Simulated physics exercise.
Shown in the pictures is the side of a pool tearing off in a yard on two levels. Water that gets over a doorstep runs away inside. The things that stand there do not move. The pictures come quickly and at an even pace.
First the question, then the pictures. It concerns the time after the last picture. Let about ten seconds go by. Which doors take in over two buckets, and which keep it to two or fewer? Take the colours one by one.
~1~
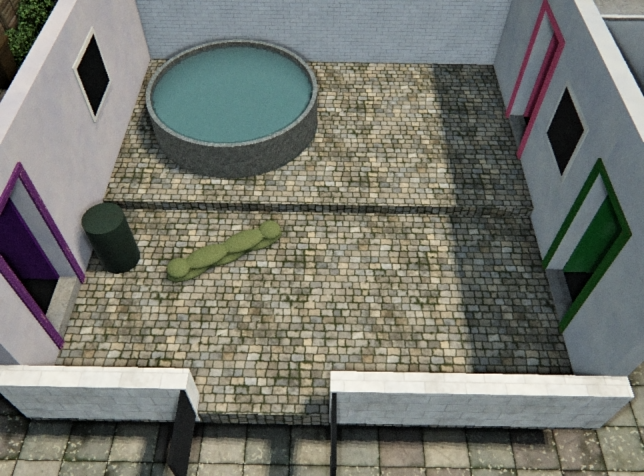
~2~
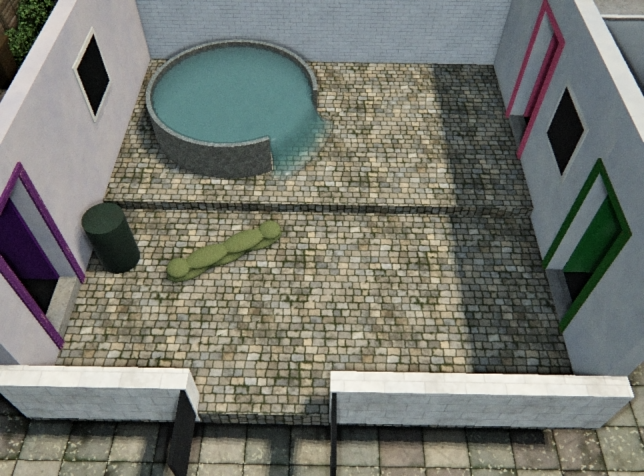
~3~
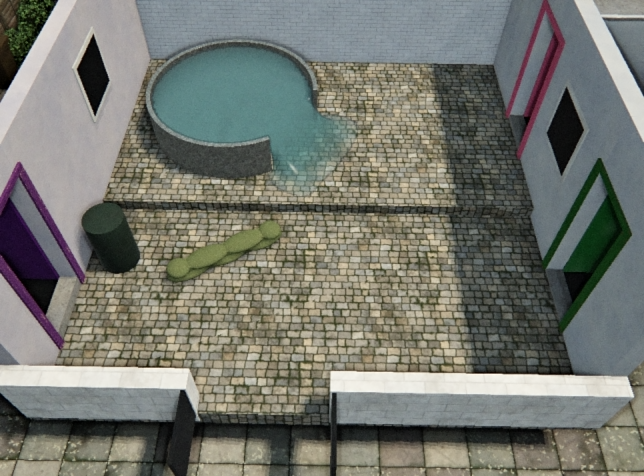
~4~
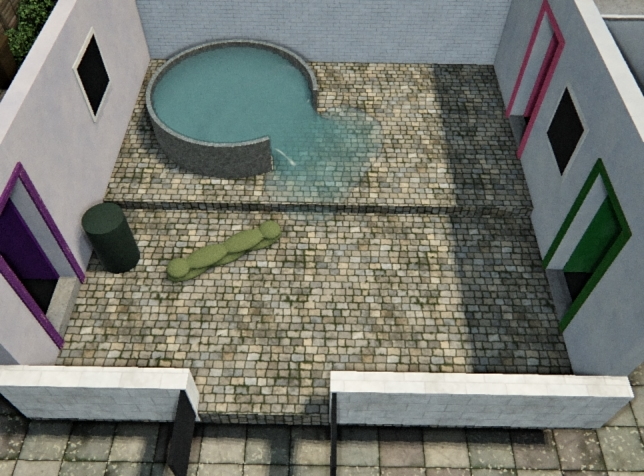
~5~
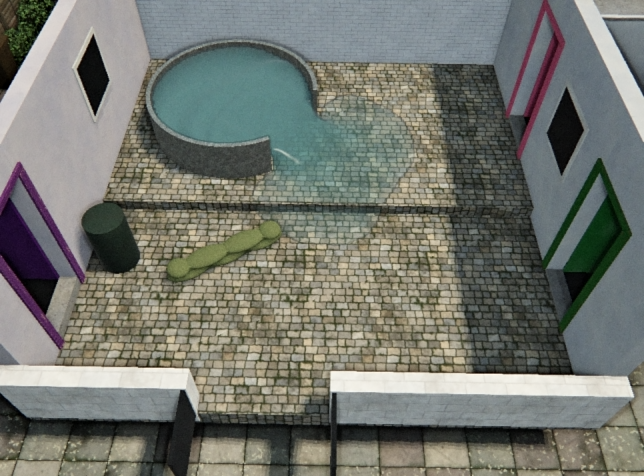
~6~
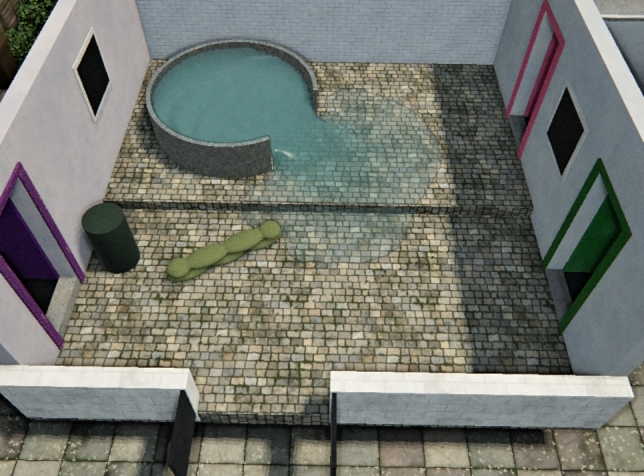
The pink door takes in over two; the green door takes in over two; the purple door keeps it to two or fewer.
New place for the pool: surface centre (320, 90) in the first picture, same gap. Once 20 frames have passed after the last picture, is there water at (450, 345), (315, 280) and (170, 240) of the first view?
Spot by spot, in the order asked: Swamped, untouched, untouched.
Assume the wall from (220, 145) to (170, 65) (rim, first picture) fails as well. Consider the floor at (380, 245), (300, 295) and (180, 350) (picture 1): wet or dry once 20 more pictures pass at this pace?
In the order given: Swamped, swamped and swamped.
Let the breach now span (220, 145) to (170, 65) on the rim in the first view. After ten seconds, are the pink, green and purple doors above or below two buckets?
Going door by door, the pink door remains below, the green door rises above and the purple door remains below.
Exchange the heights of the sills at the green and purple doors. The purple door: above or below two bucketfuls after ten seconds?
Purple door: Overshoots.
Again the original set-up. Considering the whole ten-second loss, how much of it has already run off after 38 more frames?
Close to 65 %.
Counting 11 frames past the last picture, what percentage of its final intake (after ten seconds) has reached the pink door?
The figure is near 10 per cent.
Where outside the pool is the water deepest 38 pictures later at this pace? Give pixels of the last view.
Check roughly (525, 221).
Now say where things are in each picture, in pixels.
Still water in the round tank at (233, 92), in the first frame.
Water pours out at (301, 140) and has run to (321, 120), in the second frame.
Water pours out at (301, 141) and has run to (349, 123), in the third frame.
The front is at (327, 217), out from the gap at (301, 141), in the fourth frame.
The front is at (343, 239), out from the gap at (301, 141), in the fifth frame.
Water pours out at (301, 141) and has run to (383, 249), in the sixth frame.
A moment on, water covers 40 % of the floor; the pink door wet at the sill, nothing in, the green door not reached, the purple door not reached.
Next, water covers 50 % of the floor; the pink door under two buckets in, the green door under two buckets in, the purple door not reached.
Then, water covers 55 % of the floor; the pink door far over two buckets in, the green door over two buckets in, the purple door not reached.
Later, water covers 75 % of the floor; the pink door far over two buckets in, the green door far over two buckets in, the purple door not reached.
In the end, water covers 90 % of the floor; the pink door far over two buckets in, the green door far over two buckets in, the purple door wet at the sill, nothing in.
